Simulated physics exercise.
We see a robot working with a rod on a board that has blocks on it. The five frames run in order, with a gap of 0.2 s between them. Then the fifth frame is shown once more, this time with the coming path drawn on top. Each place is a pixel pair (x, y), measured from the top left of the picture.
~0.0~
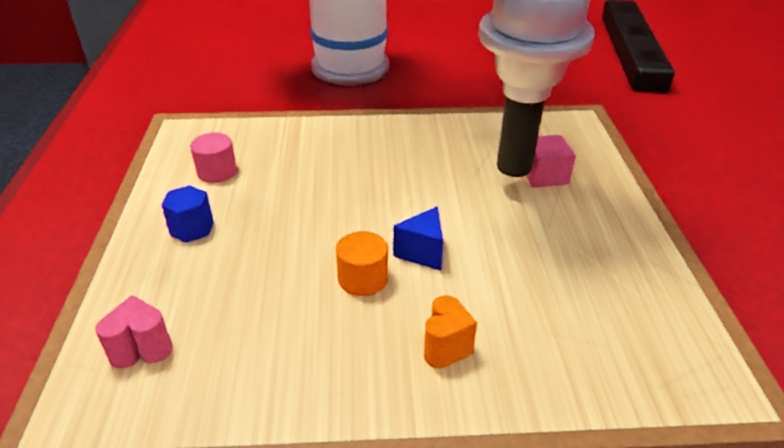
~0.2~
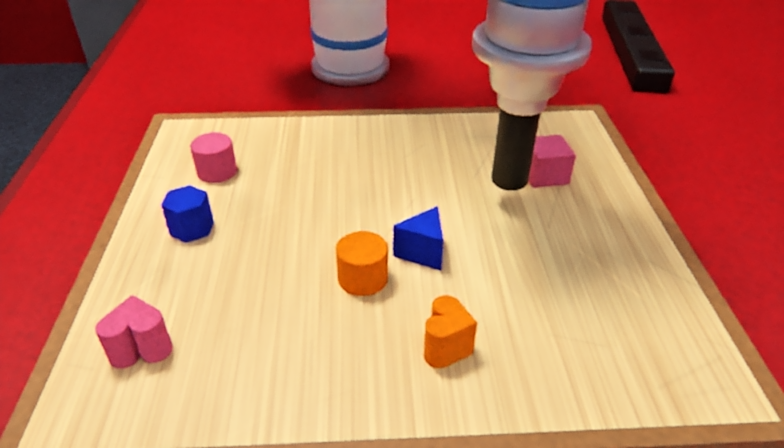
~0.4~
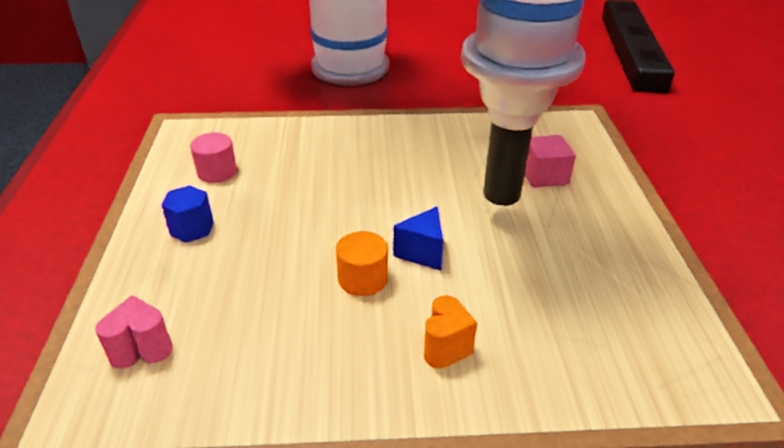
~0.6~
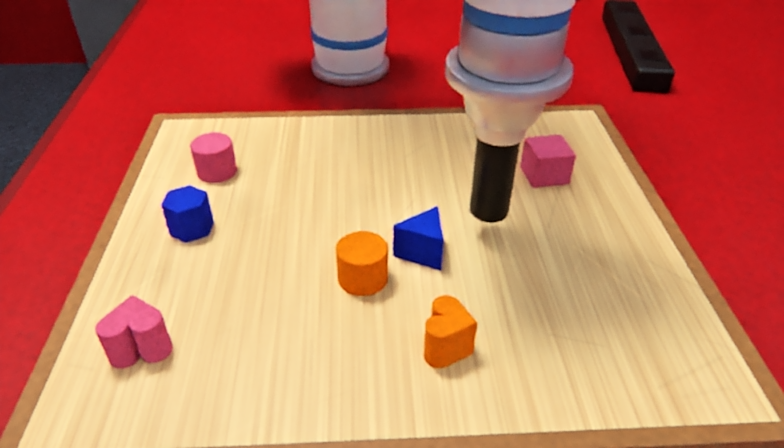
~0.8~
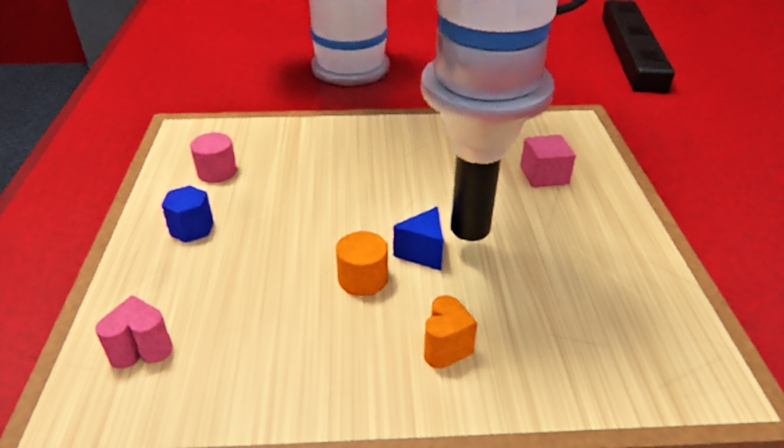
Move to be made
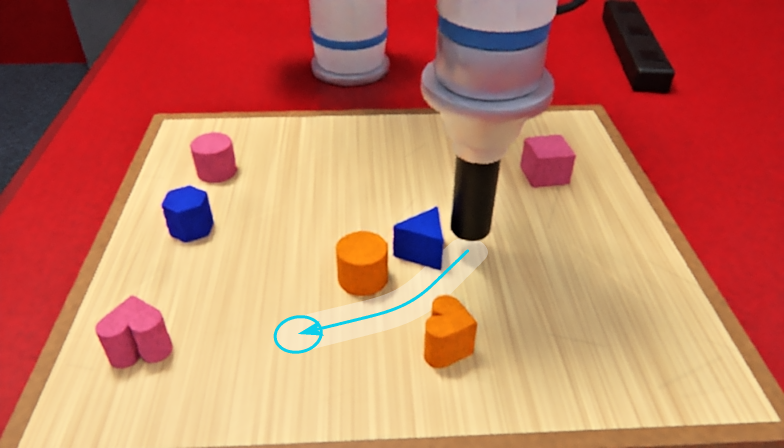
A robot arm with a black rod moved a short way down and left over a wooden board, from beside the pink cube to just right of the blue triangle, while the blocks stayed still.
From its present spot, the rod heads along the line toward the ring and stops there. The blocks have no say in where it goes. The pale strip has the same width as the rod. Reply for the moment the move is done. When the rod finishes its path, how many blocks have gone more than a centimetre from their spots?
Here I'd predict a lone block moving more than 1 cm.
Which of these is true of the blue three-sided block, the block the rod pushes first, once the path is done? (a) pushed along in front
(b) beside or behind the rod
The one that fits is b, beside or behind the rod.
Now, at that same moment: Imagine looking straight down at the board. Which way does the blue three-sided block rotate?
Spin direction: Clockwise.
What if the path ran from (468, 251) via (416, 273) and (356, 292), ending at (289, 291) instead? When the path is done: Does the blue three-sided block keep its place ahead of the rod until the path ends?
I expect not.
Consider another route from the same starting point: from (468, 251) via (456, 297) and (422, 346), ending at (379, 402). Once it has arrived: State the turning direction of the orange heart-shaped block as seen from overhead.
Its rotation is counterclockwise.
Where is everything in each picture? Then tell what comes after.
In the first frame, rod's lower end (514, 168); orange circle (362, 246); blue three-sided block (425, 223).
In the second frame, rod (509, 181); blocks still.
In the third frame, rod (502, 196); blocks still.
In the fourth frame, rod (489, 212); blocks still.
In the fifth frame, rod (470, 230); orange circle (362, 246); blue three-sided block (425, 223).
Drawn move, from (468, 251) by way of (429, 288) and (371, 316) to (298, 334).
On the path given first. One third of the way, rod (430, 267); blue three-sided block (410, 231), turned 50° clockwise.
Two thirds of the way, rod (370, 295); blue three-sided block (410, 231), turned 50° clockwise.
At the end, rod (295, 312); orange circle still; blue three-sided block (410, 231), turned 50° clockwise.
